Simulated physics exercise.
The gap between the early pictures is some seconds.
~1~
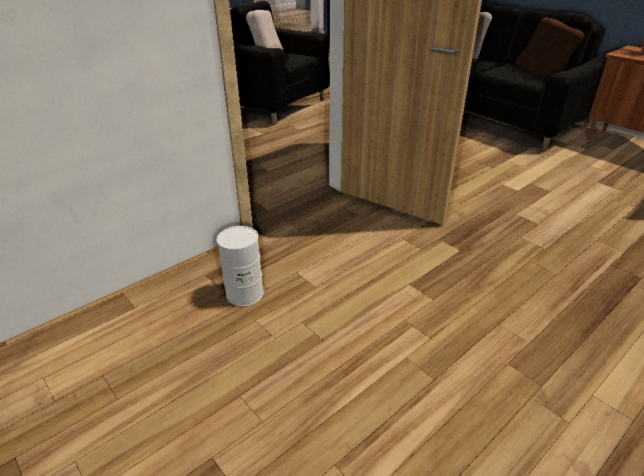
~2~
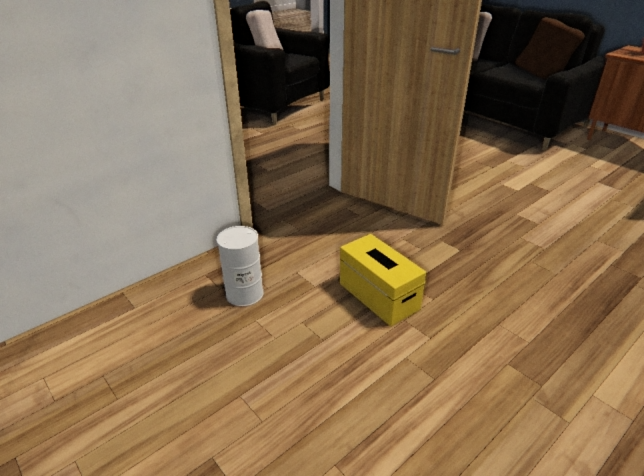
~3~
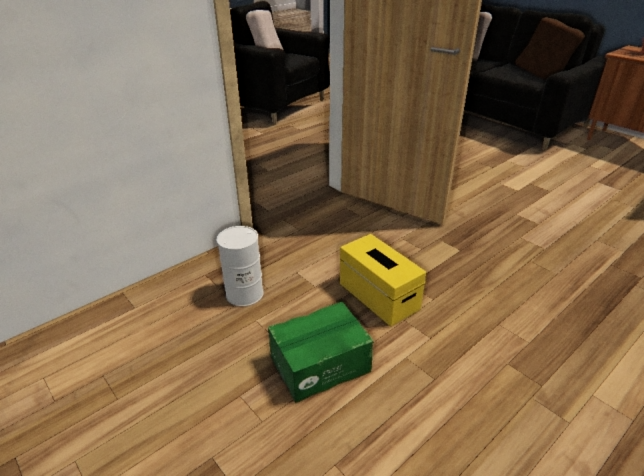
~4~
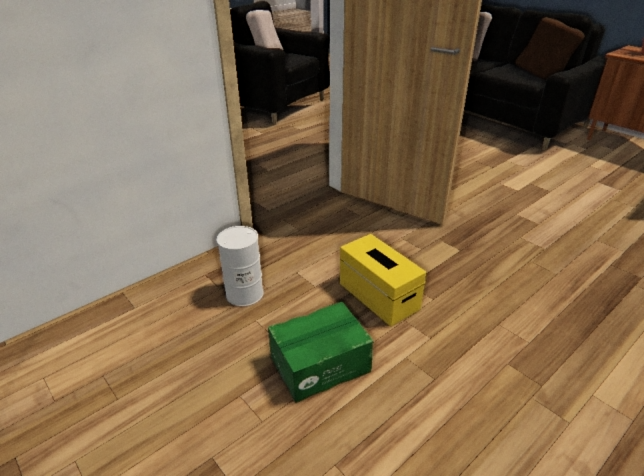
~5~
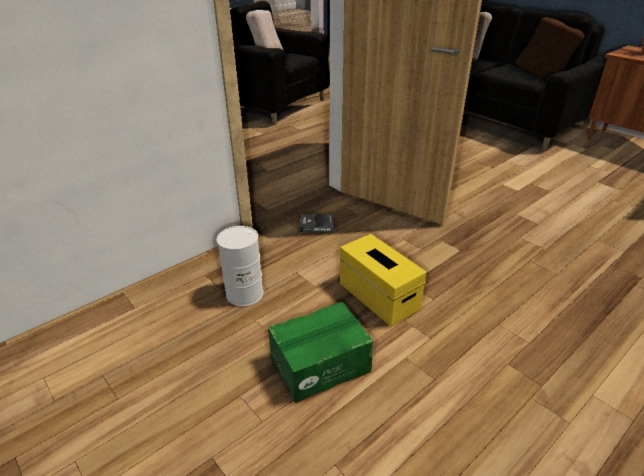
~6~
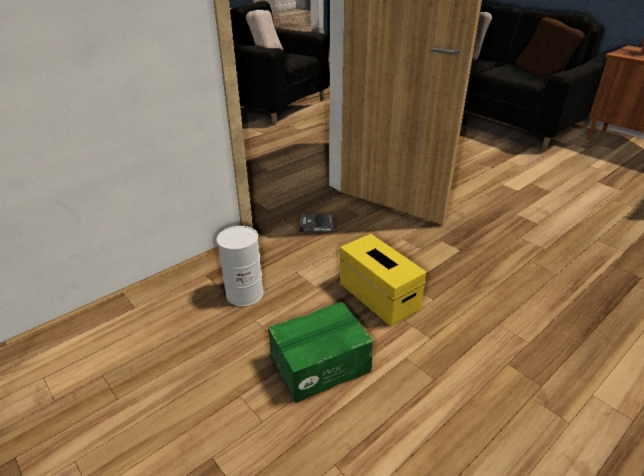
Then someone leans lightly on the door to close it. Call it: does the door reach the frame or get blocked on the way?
It reaches the frame.
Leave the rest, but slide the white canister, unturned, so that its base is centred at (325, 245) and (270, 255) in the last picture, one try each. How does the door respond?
Try one: Gets held up; try two: Swings all the way.
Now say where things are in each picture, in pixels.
Door wide open and still; white canister (241, 266), in the first frame.
Door wide open and still; white canister (241, 266), in the second frame.
Door wide open and still; yellow toolbox (380, 278); green box (320, 350), in the third frame.
Door wide open and still; white canister (241, 266); yellow toolbox (380, 278), in the fourth frame.
Door wide open and still; green box (320, 350); white canister (241, 266), in the fifth frame.
Door wide open and still; grey book (317, 223); yellow toolbox (380, 278), in the sixth frame.
Then, 0.90 s past the last view, open by 69°.
Then, 1.50 s past the last view, open by 25°; grey book displaced a little near (299, 219).
Then, 1.80 s past the last view, open by 4°; grey book displaced about its own width near (278, 210).
Finally, open by 0°; moved from the start, grey book; the other 3 still in place. Final places as the last picture's camera would see them, grey book near (273, 206).
